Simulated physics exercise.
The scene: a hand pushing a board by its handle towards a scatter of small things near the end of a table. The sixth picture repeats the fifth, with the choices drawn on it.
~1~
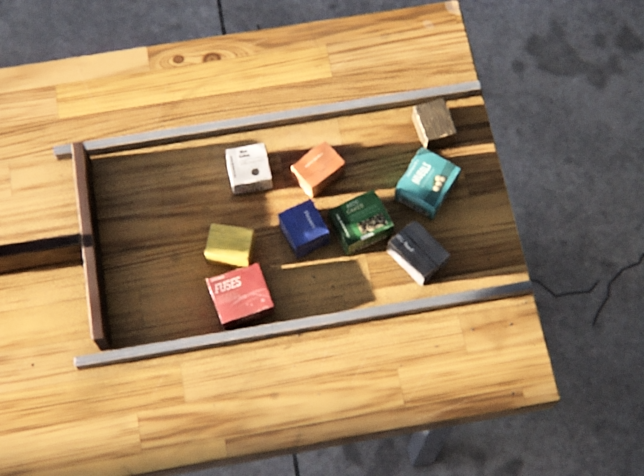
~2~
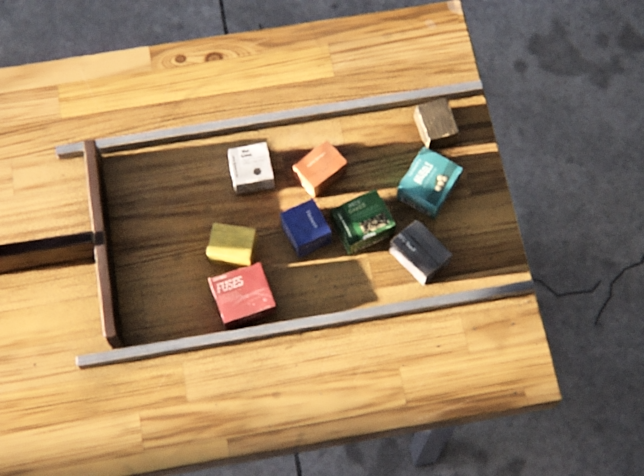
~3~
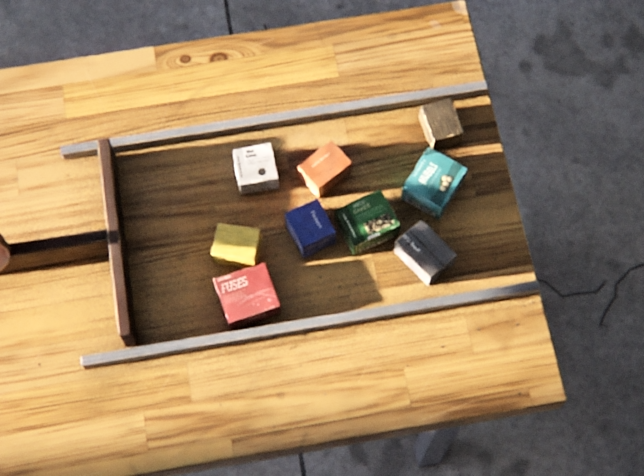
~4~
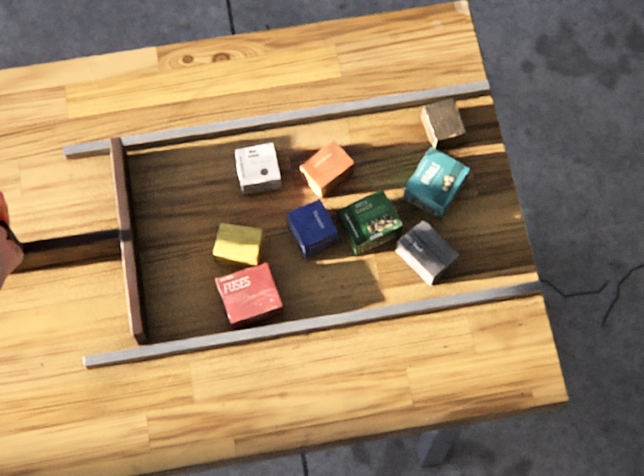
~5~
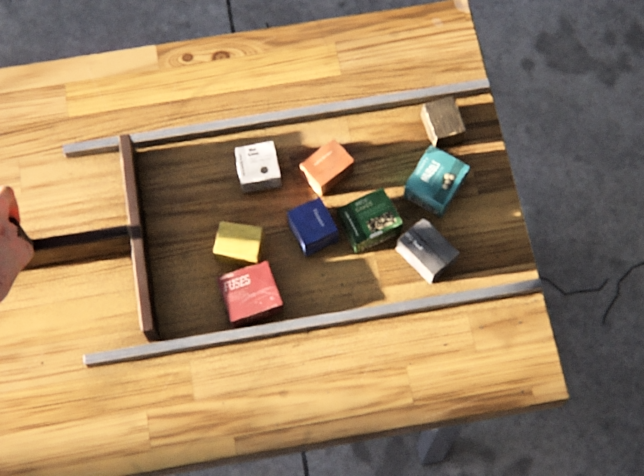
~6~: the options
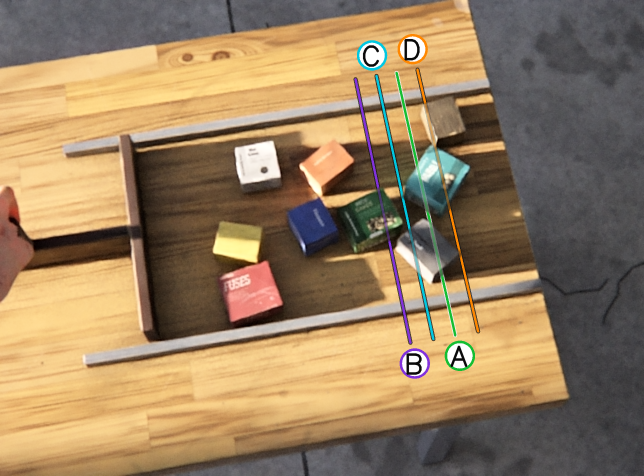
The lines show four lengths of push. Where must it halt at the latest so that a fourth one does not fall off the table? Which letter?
Line D.
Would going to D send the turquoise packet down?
Yes.
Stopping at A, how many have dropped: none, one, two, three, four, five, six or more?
By then, two.
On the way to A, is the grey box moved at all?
By then, yes.
On the marked copy, A at (425, 198); B at (382, 205); C at (404, 202); D at (446, 195).
With D. Early on, board (248, 210); red box (295, 290); white packet (267, 166).
Further on, board (359, 193); turquoise packet (487, 154); green box (474, 205).
At the end, board (445, 179); green box over the edge; turquoise packet over the edge; three fallen.
As for the rest, A is within the limit but short; B is within the limit but short; C is within the limit but short.
